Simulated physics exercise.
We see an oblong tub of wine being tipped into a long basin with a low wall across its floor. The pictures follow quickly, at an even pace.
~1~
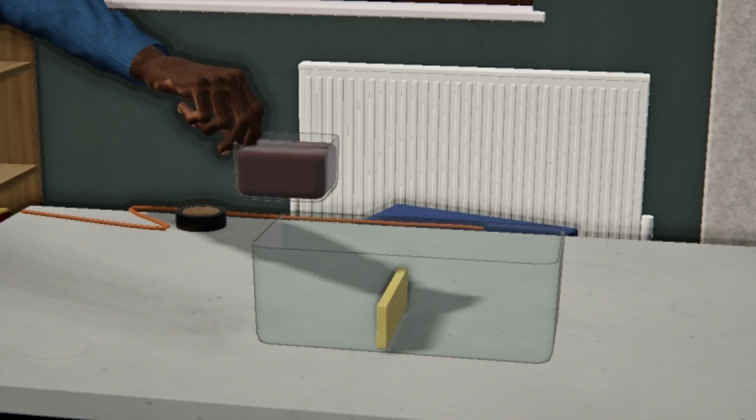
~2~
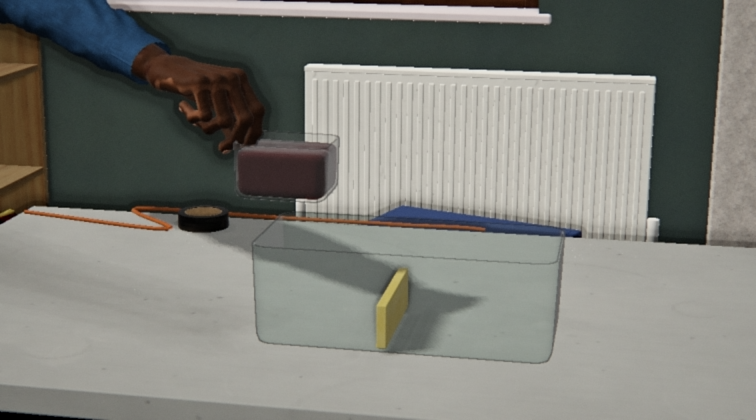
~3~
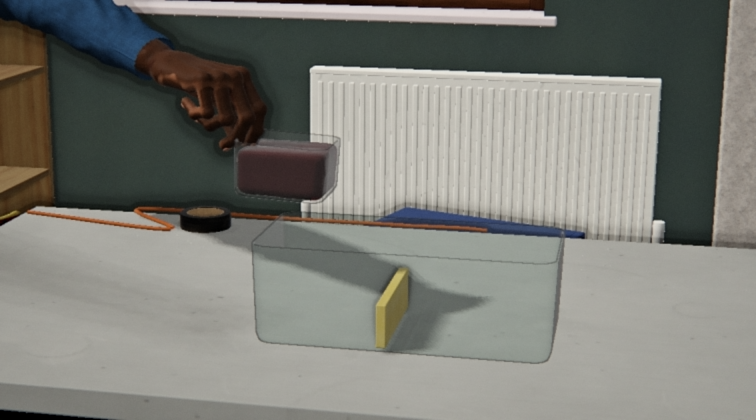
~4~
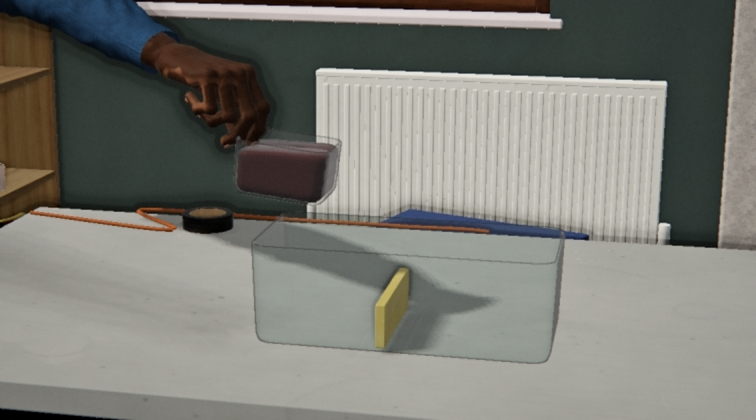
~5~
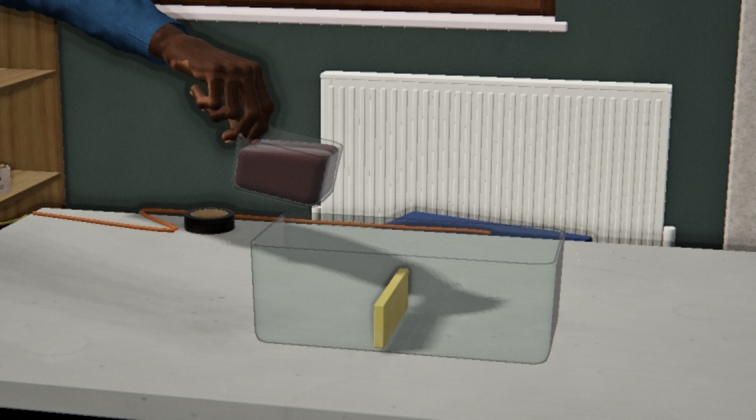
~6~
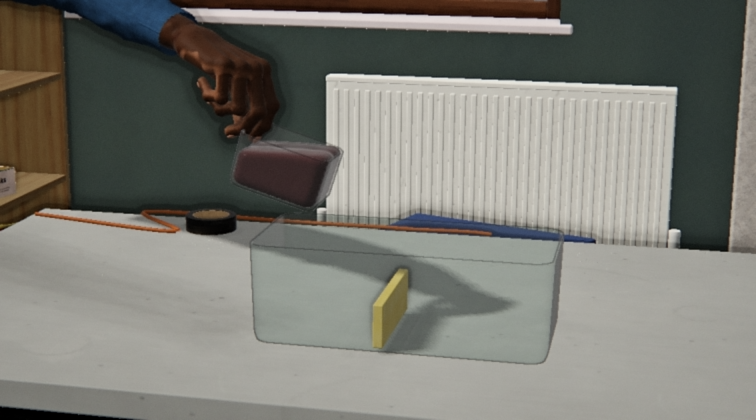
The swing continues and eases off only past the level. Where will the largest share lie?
The left part.
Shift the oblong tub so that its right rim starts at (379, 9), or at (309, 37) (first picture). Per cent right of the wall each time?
Near 90 % and 25 %.
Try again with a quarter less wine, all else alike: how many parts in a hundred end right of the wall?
Near 0 %.
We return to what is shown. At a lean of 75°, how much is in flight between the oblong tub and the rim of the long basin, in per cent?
Some 25 per cent.
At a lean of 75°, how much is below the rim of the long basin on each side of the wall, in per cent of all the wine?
Some 30 per cent left and 10 right.
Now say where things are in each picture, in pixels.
In the first frame, tilt 0°; pouring edge (333, 144); surface from (245, 145) to (332, 150); the long basin's rim runs from (267, 230) to (562, 247); the wall's top is at (393, 287).
In the second frame, tilt 1°; pouring edge (333, 144); surface from (245, 145) to (332, 150).
In the third frame, tilt 3°; pouring edge (334, 146); surface from (246, 145) to (333, 150).
In the fourth frame, tilt 6°; pouring edge (335, 149); surface from (247, 145) to (334, 151).
In the fifth frame, tilt 11°; pouring edge (336, 153); surface from (248, 145) to (335, 151).
In the sixth frame, tilt 16°; pouring edge (336, 158); surface from (248, 146) to (337, 152).
A moment on, the tilt is 75° and 35 per cent is still to pour, 32 is left of the wall and 9 right of it.
Next, the tilt is 111° and 4 per cent is still to pour, 76 is left of the wall and 18 right of it.
Then the tilt is 118° and 0 per cent is still to pour, 81 is left of the wall and 18 right of it.
Later the tilt is 118° and 0 per cent is still to pour, 81 is left of the wall and 18 right of it.
Finally, 81 per cent lies left of the wall, 18 right of it and 0 outside.
